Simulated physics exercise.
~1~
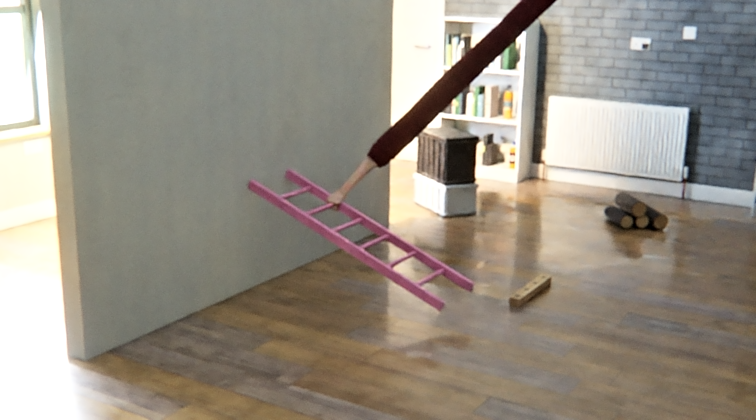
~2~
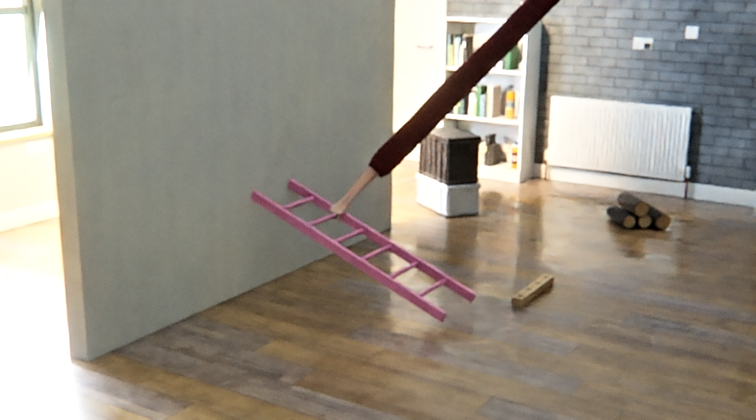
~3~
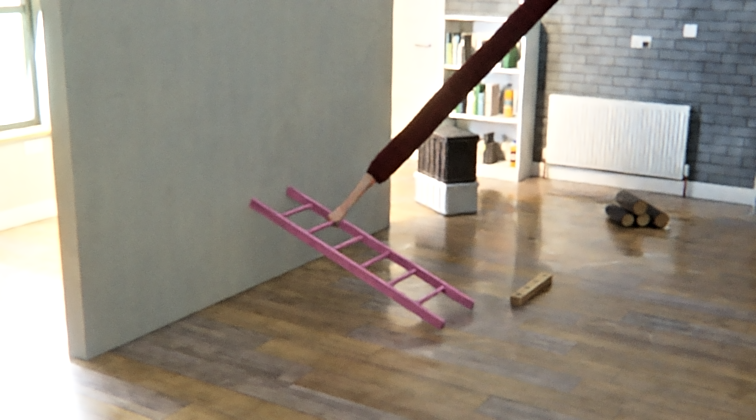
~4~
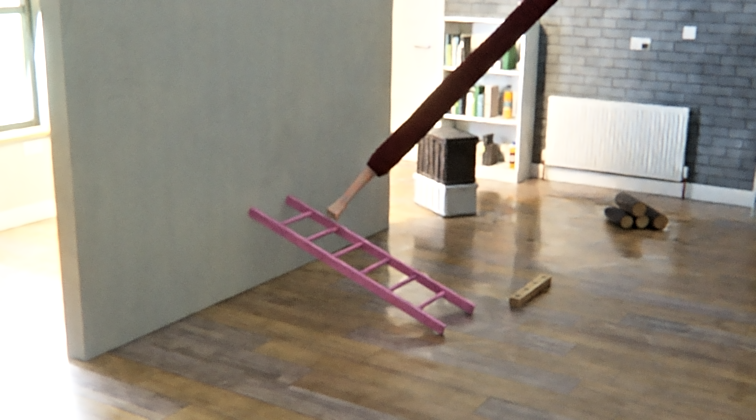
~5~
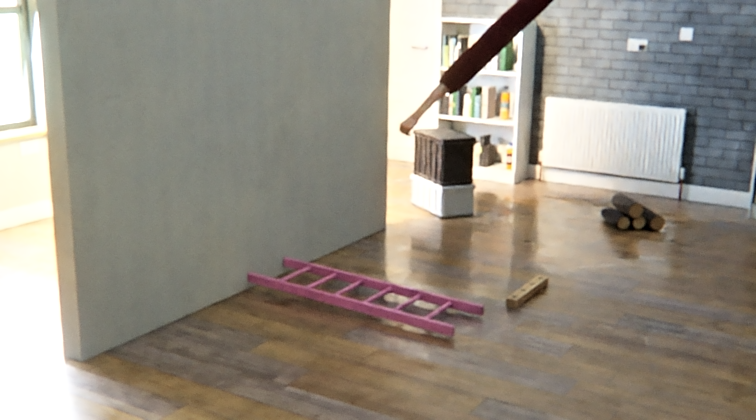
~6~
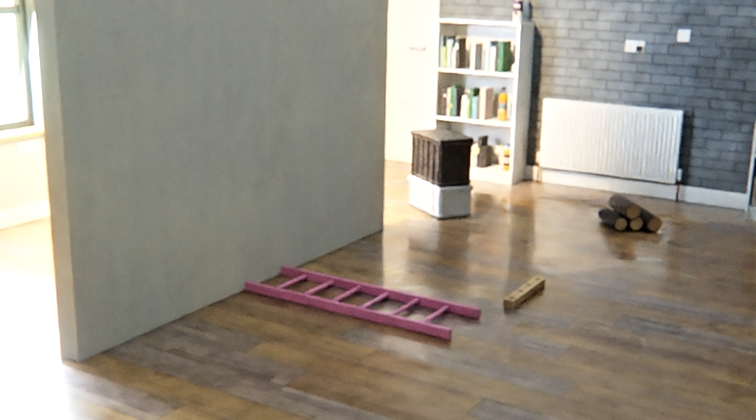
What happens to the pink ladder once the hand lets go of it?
The pink ladder does not stay leaning against the wall. It slips down and ends up lying on the wooden floor.
